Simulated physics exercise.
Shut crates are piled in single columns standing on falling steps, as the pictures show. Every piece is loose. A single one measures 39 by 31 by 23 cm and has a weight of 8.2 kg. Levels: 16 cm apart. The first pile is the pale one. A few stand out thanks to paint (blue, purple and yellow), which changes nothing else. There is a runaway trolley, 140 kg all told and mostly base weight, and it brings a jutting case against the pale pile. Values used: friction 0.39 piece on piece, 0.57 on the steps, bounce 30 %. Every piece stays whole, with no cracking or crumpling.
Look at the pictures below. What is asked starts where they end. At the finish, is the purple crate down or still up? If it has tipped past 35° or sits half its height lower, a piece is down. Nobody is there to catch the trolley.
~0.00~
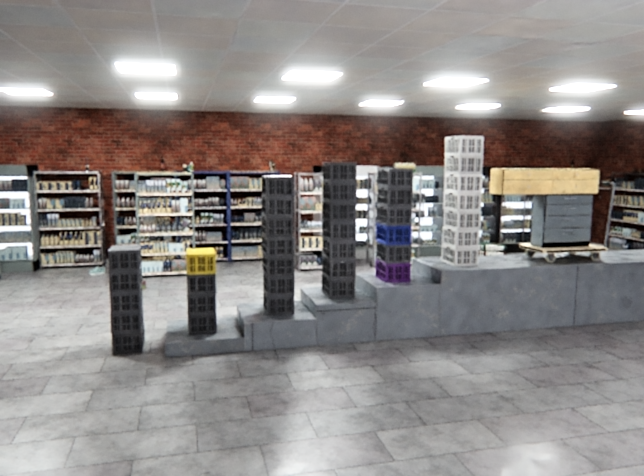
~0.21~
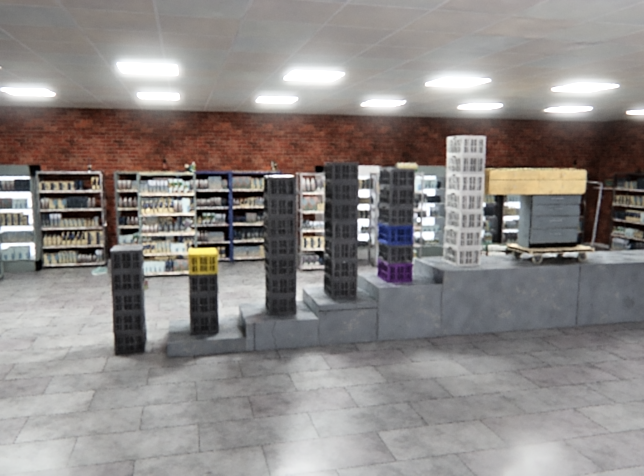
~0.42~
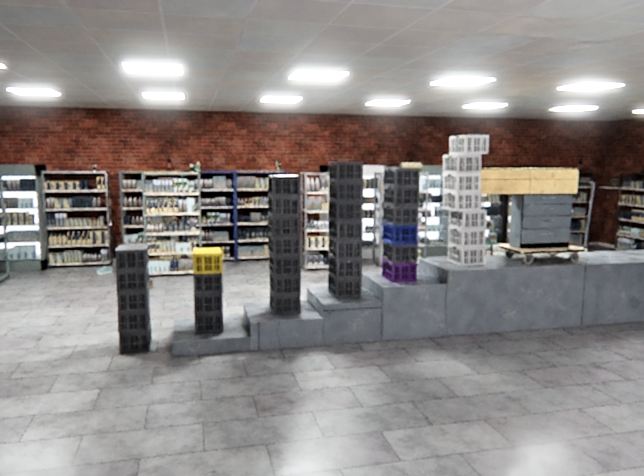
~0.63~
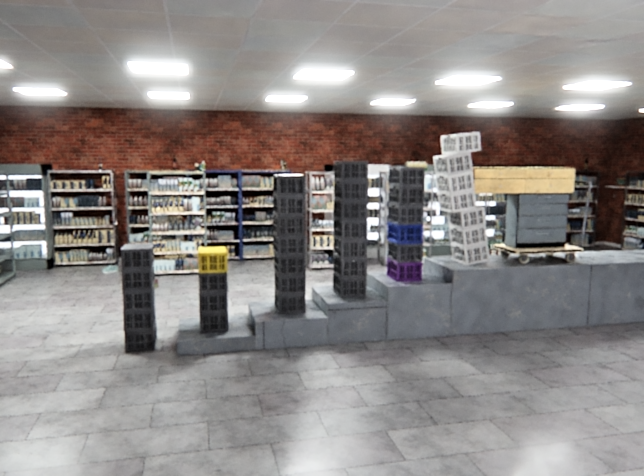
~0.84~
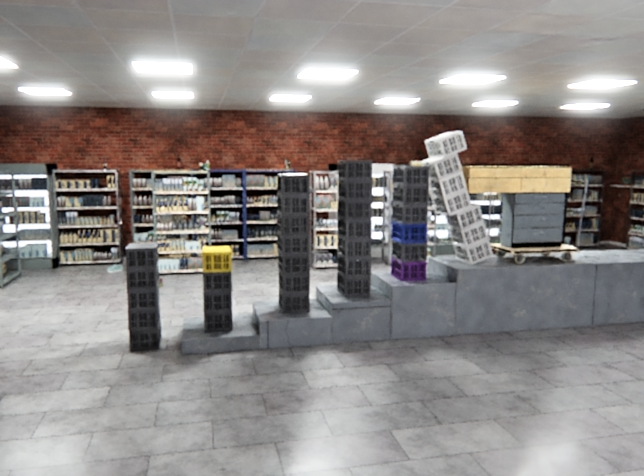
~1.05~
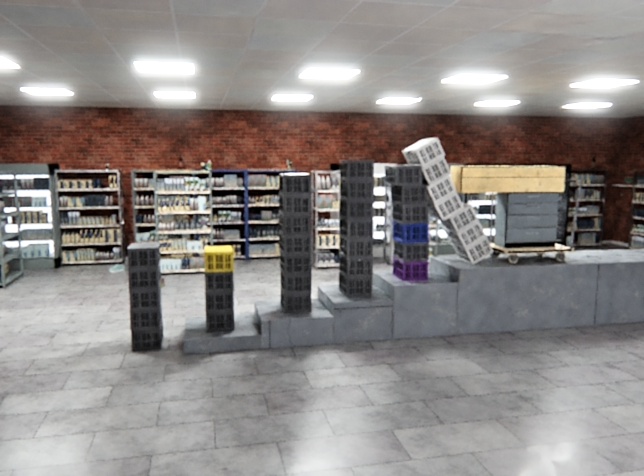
It is still up.
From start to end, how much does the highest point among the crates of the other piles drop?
Drop: Around 95 cm.
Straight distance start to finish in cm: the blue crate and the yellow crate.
So blue shifts 70 cm, while yellow shifts 180 cm.
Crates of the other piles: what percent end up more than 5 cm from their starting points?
Answer: 85 %.
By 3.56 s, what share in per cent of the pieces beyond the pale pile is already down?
By then, 85 per cent.
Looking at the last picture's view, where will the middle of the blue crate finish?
In the final picture its centre lies roughly at (369, 273).
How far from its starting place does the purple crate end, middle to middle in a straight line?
Roughly 0 cm away.
Around 1.72 s, 7 of the pale pile down; 4 of the 29 other crates down; purple crate unmoved; blue crate tipped 52°, 13 cm lower.
Around 2.60 s, 7 of the pale pile down; 17 of the 29 other crates down; purple crate unmoved; blue crate on its side.
Around 3.56 s, 7 of the pale pile down; 25 of the 29 other crates down; purple crate unmoved; blue crate on its side.
Finally (5.5 s), 7 of the pale pile down; 25 of the 29 other crates down; purple crate unmoved; blue crate on its side; yellow crate 85 cm lower. Seen by the last camera, middles, purple crate near (410, 268), blue crate near (369, 273).
